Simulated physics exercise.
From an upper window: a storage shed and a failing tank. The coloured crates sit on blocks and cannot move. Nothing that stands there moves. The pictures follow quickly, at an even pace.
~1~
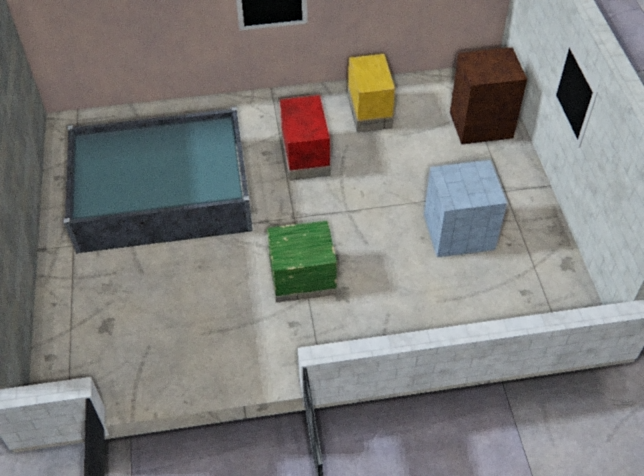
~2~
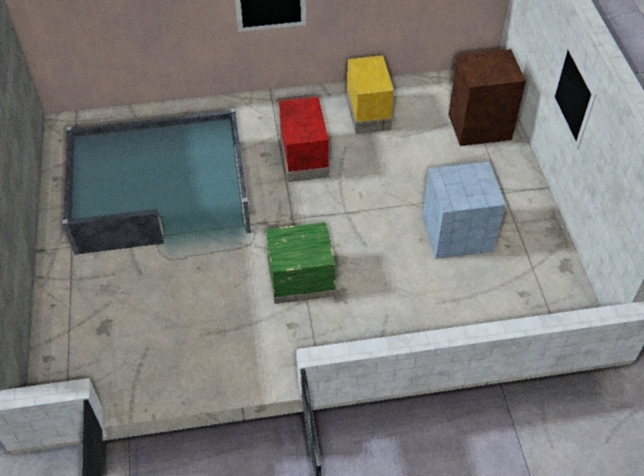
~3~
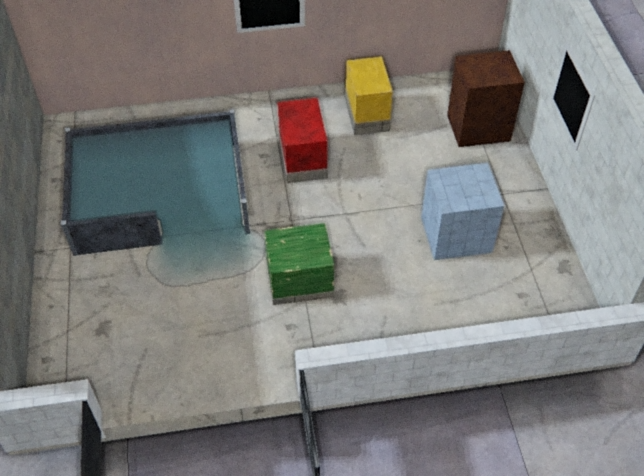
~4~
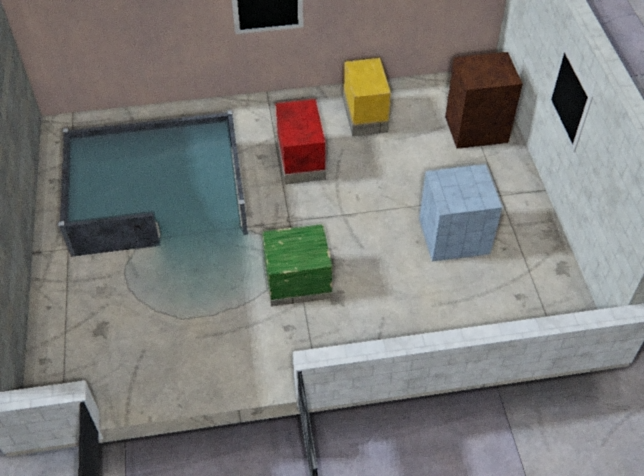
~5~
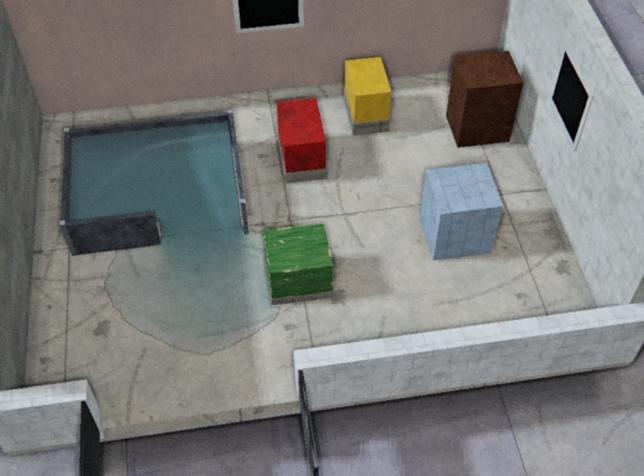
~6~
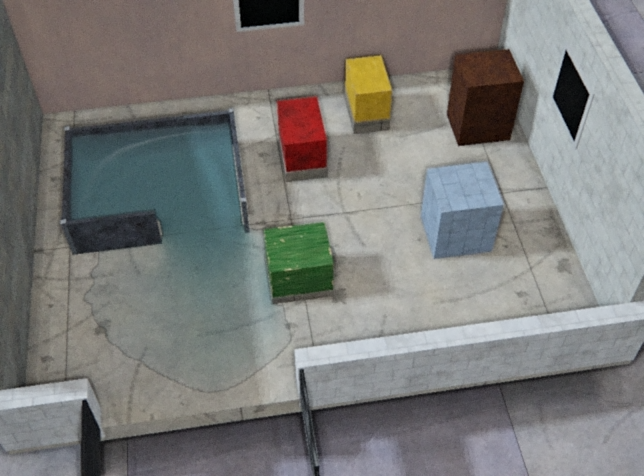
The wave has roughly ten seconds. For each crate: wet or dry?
The red crate keeps dry; the yellow crate keeps dry; the green crate is soaked.
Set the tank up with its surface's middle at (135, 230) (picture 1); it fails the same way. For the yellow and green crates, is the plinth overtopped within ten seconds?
Then: The yellow crate keeps dry, the green crate is safe.
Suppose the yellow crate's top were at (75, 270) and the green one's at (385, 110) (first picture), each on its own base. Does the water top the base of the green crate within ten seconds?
One by one: Green keeps dry.
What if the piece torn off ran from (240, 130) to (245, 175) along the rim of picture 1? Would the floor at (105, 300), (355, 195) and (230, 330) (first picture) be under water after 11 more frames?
In turn: Clear, covered, dry.
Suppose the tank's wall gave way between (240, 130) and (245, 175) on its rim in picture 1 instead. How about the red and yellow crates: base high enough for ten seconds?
The red crate gets wet; the yellow crate remains dry.
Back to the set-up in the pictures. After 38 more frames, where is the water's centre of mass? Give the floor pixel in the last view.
At about (227, 239).
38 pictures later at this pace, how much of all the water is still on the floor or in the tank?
I make it 50 per cent.
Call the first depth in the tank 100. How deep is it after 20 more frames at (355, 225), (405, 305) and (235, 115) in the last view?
In that order: 2, 2 and 0 per cent.
A moment on, water covers 20 % of the floor; the red crate not reached, the yellow crate not reached, the green crate water round its plinth.
Next, water covers 30 % of the floor; the red crate not reached, the yellow crate not reached, the green crate water round its plinth.
Then, water covers 40 % of the floor; the red crate not reached, the yellow crate not reached, the green crate water round its plinth.
Later, water covers 50 % of the floor; the red crate water round its plinth, the yellow crate water round its plinth, the green crate water round its plinth.
In the end, water covers 65 % of the floor; the red crate stayed above the water, the yellow crate stayed above the water, the green crate was topped.
